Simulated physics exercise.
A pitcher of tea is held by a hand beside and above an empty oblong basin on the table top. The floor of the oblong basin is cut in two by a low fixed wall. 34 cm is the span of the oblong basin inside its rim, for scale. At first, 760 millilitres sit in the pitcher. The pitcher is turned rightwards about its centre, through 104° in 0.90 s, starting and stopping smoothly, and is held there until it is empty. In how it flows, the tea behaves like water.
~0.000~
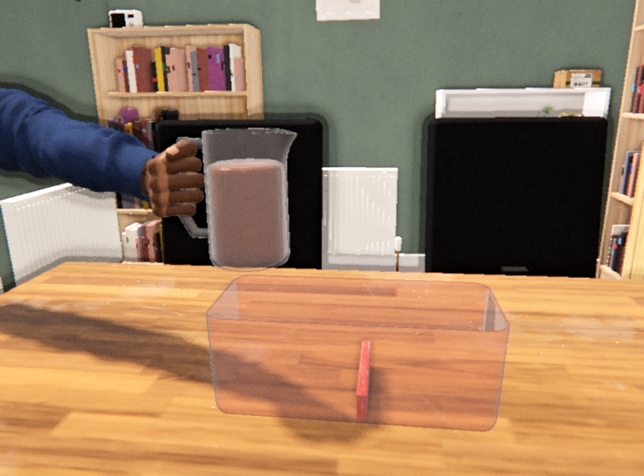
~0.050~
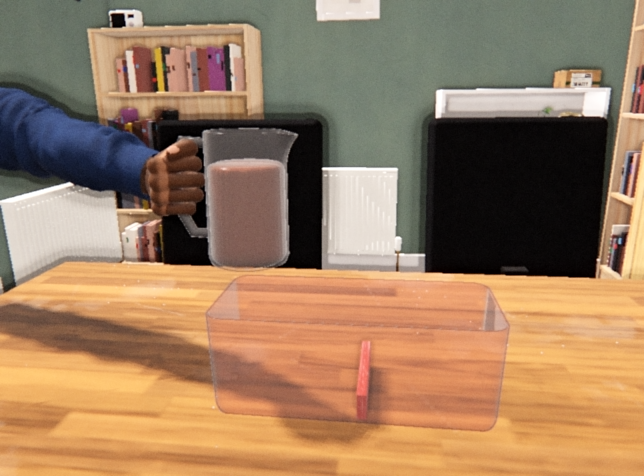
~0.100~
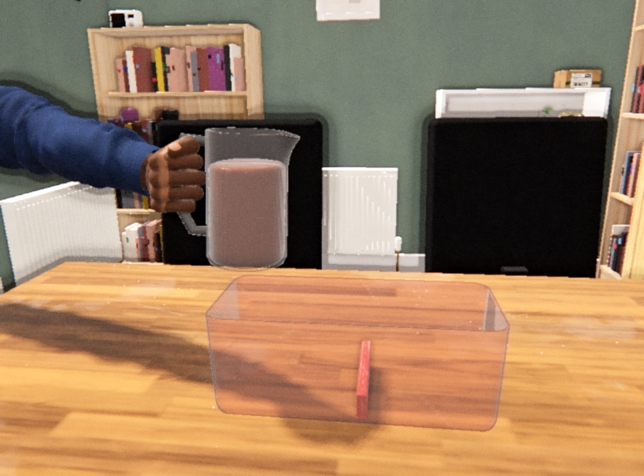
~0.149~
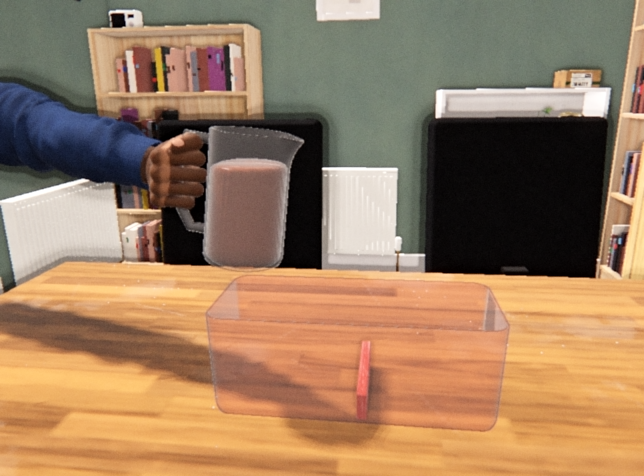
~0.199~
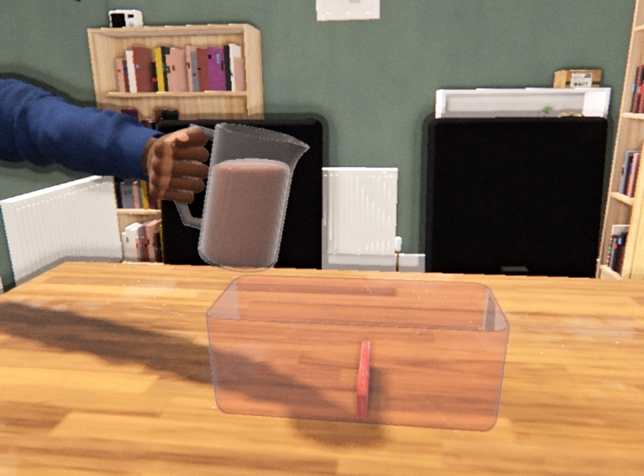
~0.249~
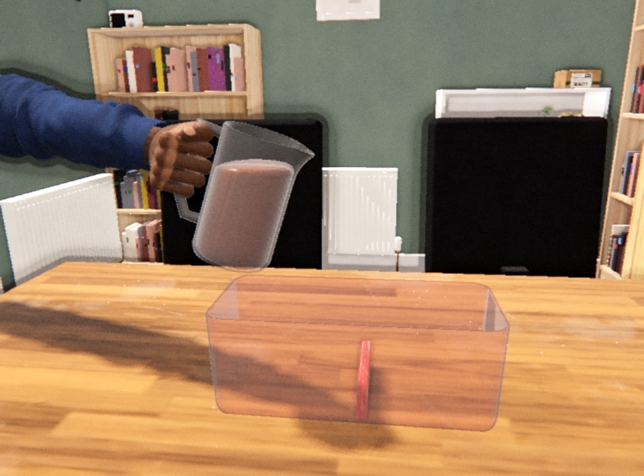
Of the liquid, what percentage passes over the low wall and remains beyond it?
The far part has about 78 per cent.
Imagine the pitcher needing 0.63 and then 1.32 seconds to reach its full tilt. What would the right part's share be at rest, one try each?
It comes to 80 per cent, and then 80 per cent.
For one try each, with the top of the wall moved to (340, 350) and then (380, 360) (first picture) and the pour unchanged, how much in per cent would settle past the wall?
I'd say 95 percent on the first go, 35 percent on the next.
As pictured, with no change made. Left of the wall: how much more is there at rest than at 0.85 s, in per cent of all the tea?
Roughly 16 in a hundred.
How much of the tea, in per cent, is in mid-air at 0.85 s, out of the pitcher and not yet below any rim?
Roughly 18 per cent.
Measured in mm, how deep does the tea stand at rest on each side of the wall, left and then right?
Left part about 6 mm deep, right part about 30 mm deep.
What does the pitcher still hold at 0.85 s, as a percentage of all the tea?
Roughly 44 percent remains.
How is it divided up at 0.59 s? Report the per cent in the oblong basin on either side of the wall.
Around 0 on the left and around 1 on the right.
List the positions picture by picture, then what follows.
In the first picture, it leans 0°; its right rim is at (296, 133); the tea meets the walls at (211, 163) and (284, 164); the oblong basin's rim runs from (222, 296) to (498, 307); the wall's top is at (364, 367).
In the second picture, it leans 1°; its right rim is at (297, 134); the tea meets the walls at (211, 163) and (284, 165).
In the third picture, it leans 3°; its right rim is at (299, 136); the tea meets the walls at (213, 163) and (284, 165).
In the fourth picture, it leans 7°; its right rim is at (303, 140); the tea meets the walls at (215, 165) and (288, 165).
In the fifth picture, it leans 12°; its right rim is at (309, 146); the tea meets the walls at (215, 167) and (290, 167).
In the sixth picture, it leans 18°; its right rim is at (314, 154); the tea meets the walls at (215, 177) and (295, 167).
Then, 0.59 s in, the tilt is 77° and 90 per cent is still to pour, 0 is left of the wall and 1 right of it.
Then, 0.85 s in, the tilt is 103° and 45 per cent is still to pour, 6 is left of the wall and 31 right of it.
Then, 1.11 s in, the tilt is 104° and 10 per cent is still to pour, 9 is left of the wall and 76 right of it.
Then, 1.40 s in, the tilt is 104° and 1 per cent is still to pour, 13 is left of the wall and 85 right of it.
Finally, 22 per cent lies left of the wall, 78 right of it and 0 outside.
